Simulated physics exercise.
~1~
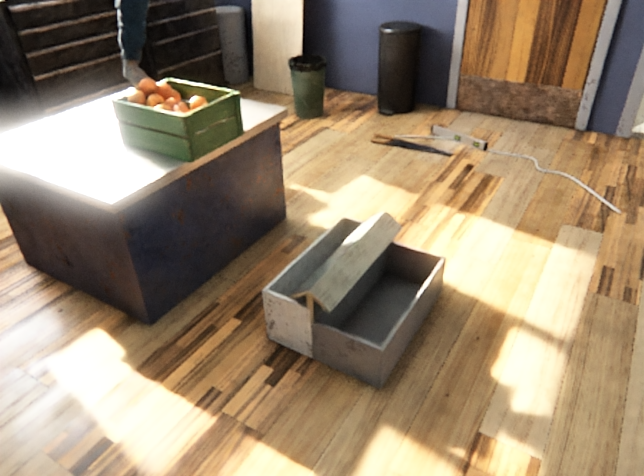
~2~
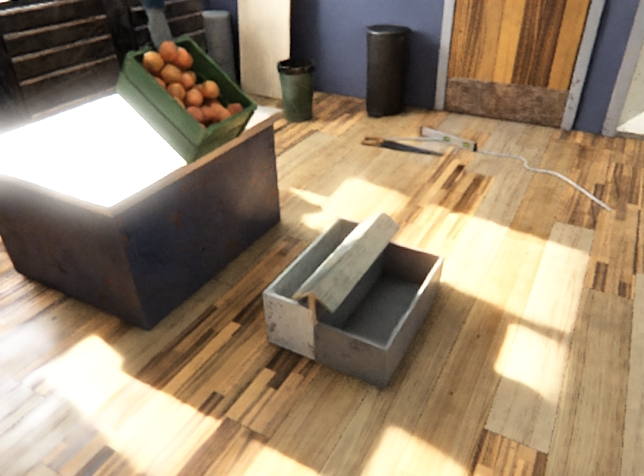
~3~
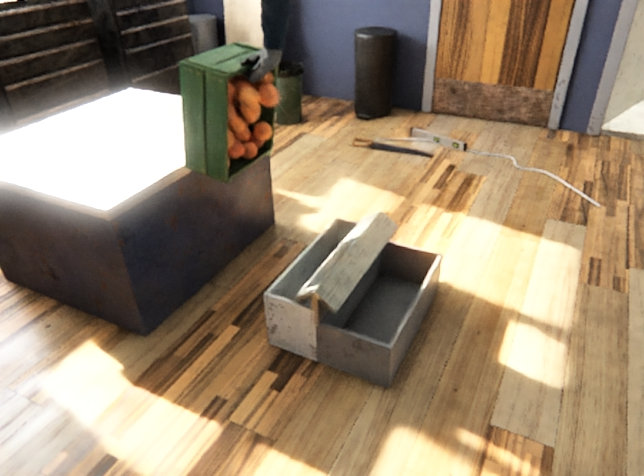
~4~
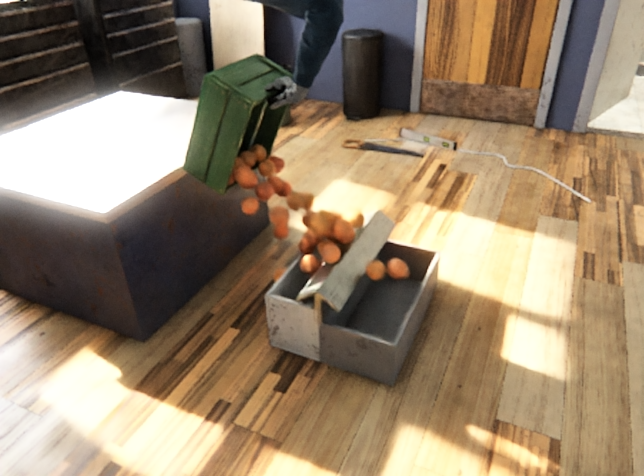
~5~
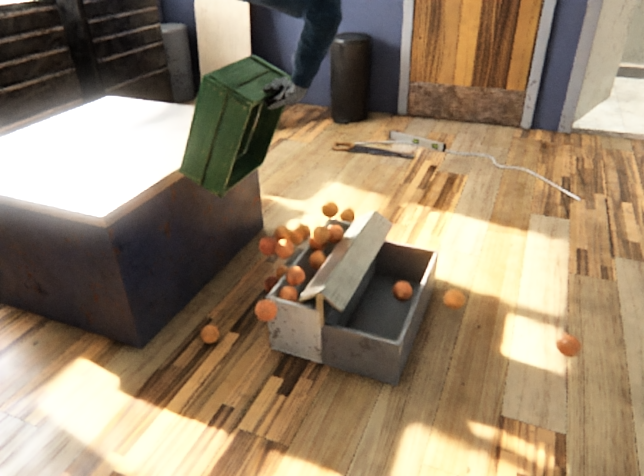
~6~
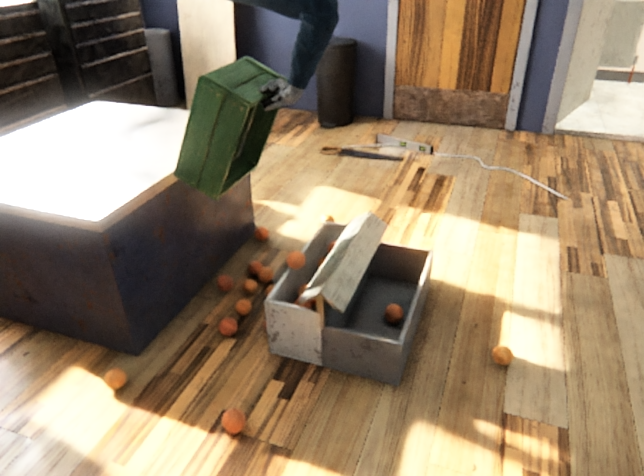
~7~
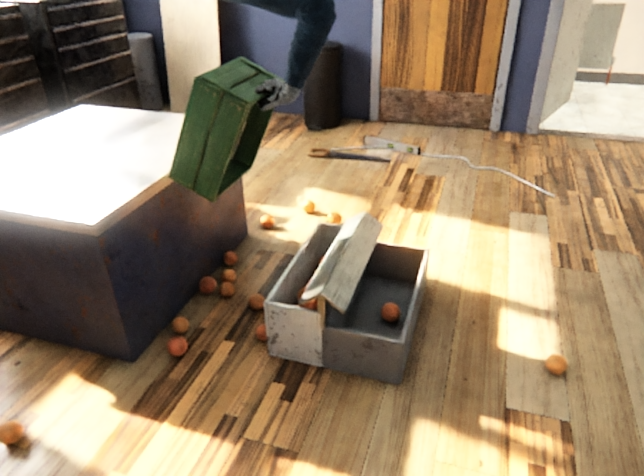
A green crate of oranges was lifted off a bench by a worker's arm and tipped over a divided grey box on the wooden floor, spilling them in a rush; many bounced and rolled across the floor, while one lay in the box's right-hand compartment.
